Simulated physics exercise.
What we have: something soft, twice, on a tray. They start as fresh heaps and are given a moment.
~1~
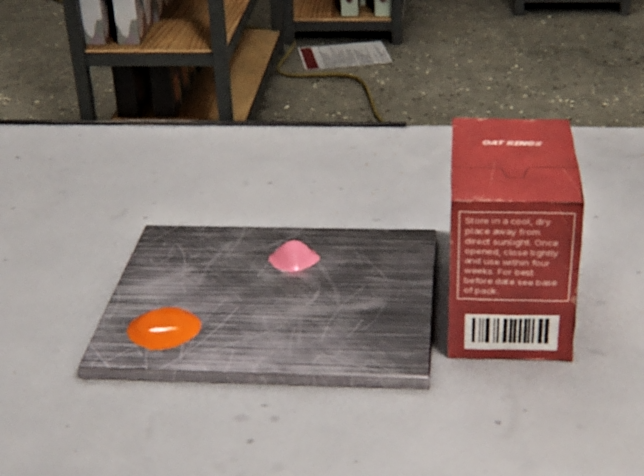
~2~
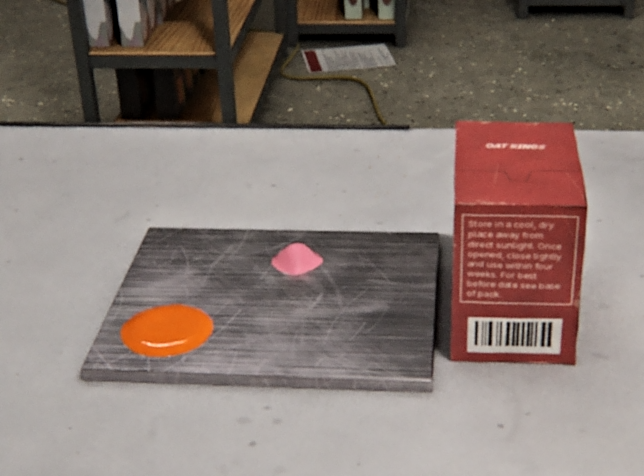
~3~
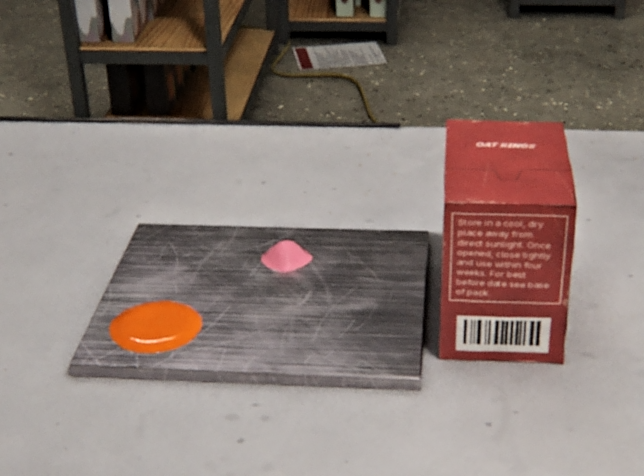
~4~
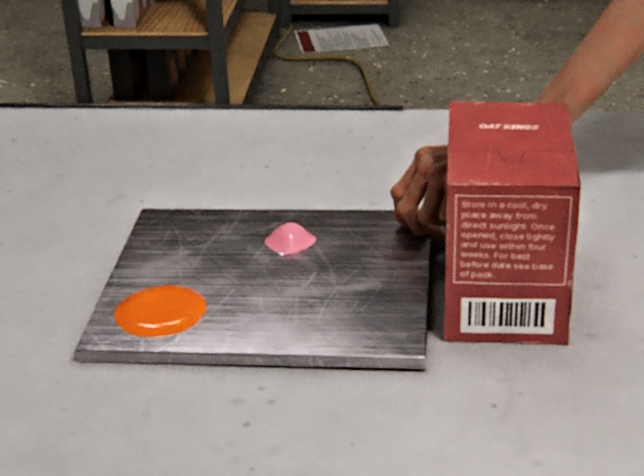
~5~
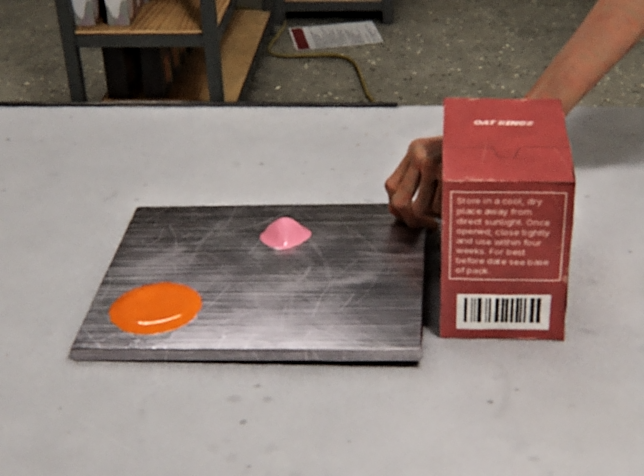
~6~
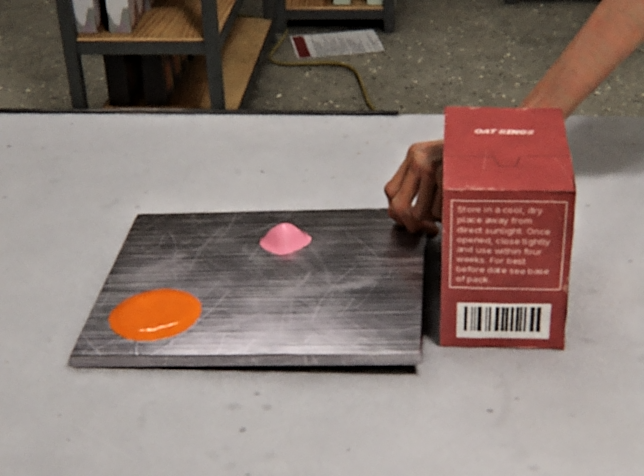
A glossy orange blob and a smaller pink heap sit on a scratched dark grey tray, orange at the front left and pink toward the back, beside a red packet on a pale tabletop, seen from slightly above with shelving behind. The orange blob spreads into a flatter pool while the pink stays heaped. The view shifts slightly as a hand reaches in from the right behind the packet, grips the tray's right end and raises it very slightly.
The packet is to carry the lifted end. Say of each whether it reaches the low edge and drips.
As for the orange paste, it slides over the edge; the pink paste holds its ground.
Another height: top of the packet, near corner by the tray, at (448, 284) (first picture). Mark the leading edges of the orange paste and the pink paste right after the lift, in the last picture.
In turn (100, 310) and (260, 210).
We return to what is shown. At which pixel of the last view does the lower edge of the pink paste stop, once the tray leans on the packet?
Roughly at (224, 174).
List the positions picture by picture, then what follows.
In the first frame, the tray lies flat; orange paste (163, 324) a low mound; pink paste (294, 250) a tall heap; packet (513, 284).
In the second frame, they settle; orange paste (166, 328) spread thin; pink paste (297, 253) a tall heap.
In the third frame, at rest; orange paste (155, 324) spread thin; pink paste (286, 250) a tall heap.
In the fourth frame, a hand takes the end; orange paste (160, 308) spread thin; pink paste (289, 232) a tall heap.
In the fifth frame, the end is rising; orange paste (155, 305) spread thin; pink paste (284, 227) a tall heap.
In the sixth frame, the tray slopes by about 3°; orange paste (155, 312) spread thin; pink paste (284, 233) a tall heap; packet (505, 273).
A moment on, slope about 35°; the orange paste is dripping off the low end; the pink paste has not moved.
Further on, the orange paste is dripping off the low end; the pink paste has not moved.
When it is over, slope about 35°; the orange paste is dripping off the low end; the pink paste has not moved.
